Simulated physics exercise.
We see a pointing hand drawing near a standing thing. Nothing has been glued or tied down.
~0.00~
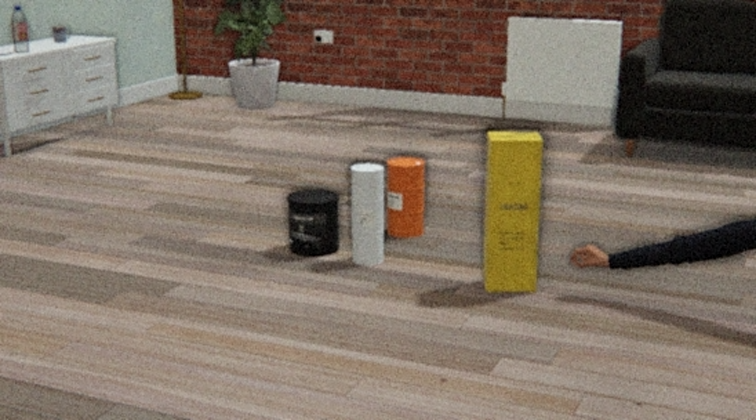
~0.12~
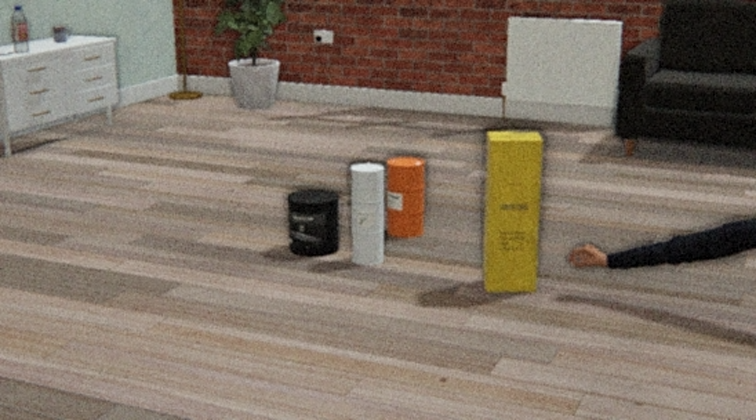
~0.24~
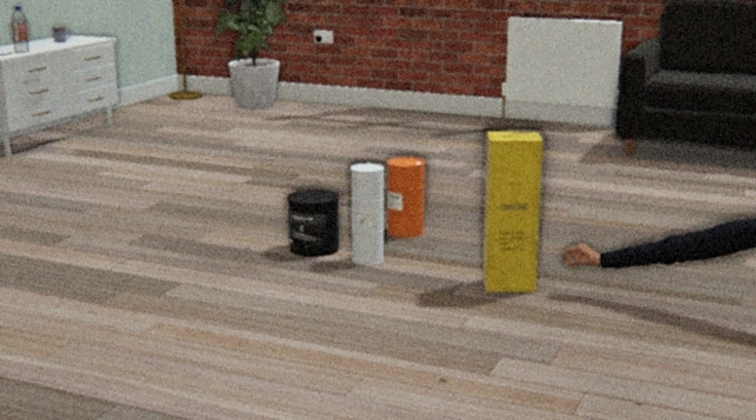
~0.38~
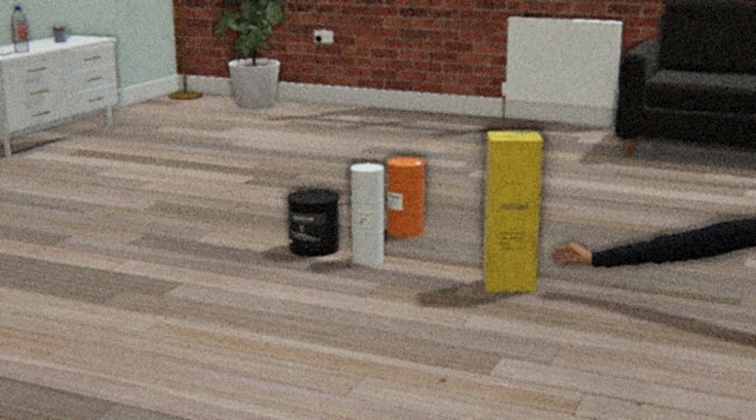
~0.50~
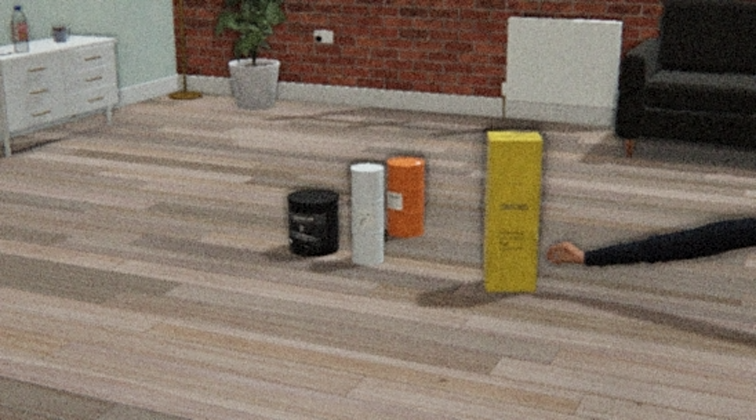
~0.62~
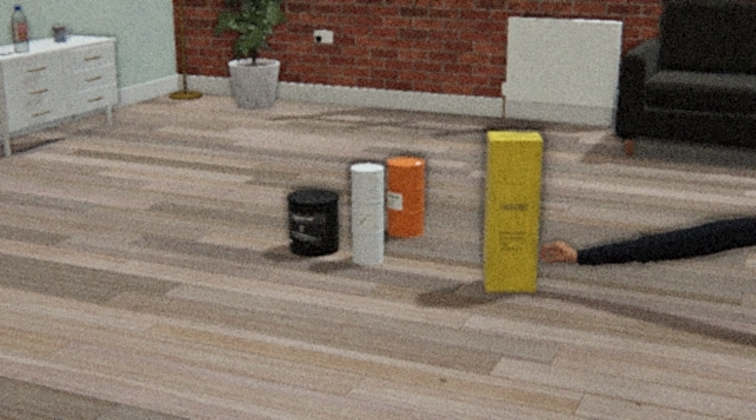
A room with a pale wood-plank floor, a brick back wall, a potted plant, a white drawer unit at left and a dark sofa at right is seen from slightly above. A black tub, a white cylinder and an orange canister stand near the centre, with a tall yellow box to their right. From the right, a dark-sleeved arm moves its hand slightly leftward, close to the motionless box, while the camera stays still.
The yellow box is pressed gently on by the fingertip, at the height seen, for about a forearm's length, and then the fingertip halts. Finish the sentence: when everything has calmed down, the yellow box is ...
When everything has calmed down, the yellow box is upright.
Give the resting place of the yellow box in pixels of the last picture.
Looks like it settles somewhere around (432, 208).
By 1.02 s, yellow box moved a little near (494, 212).
By 1.52 s, yellow box moved about its own width near (465, 210).
By 1.92 s, yellow box moved about its own width near (443, 208).
When it is over (3.0 s), moved from the start, yellow box. End places, in pixels of the last picture, yellow box near (432, 208).
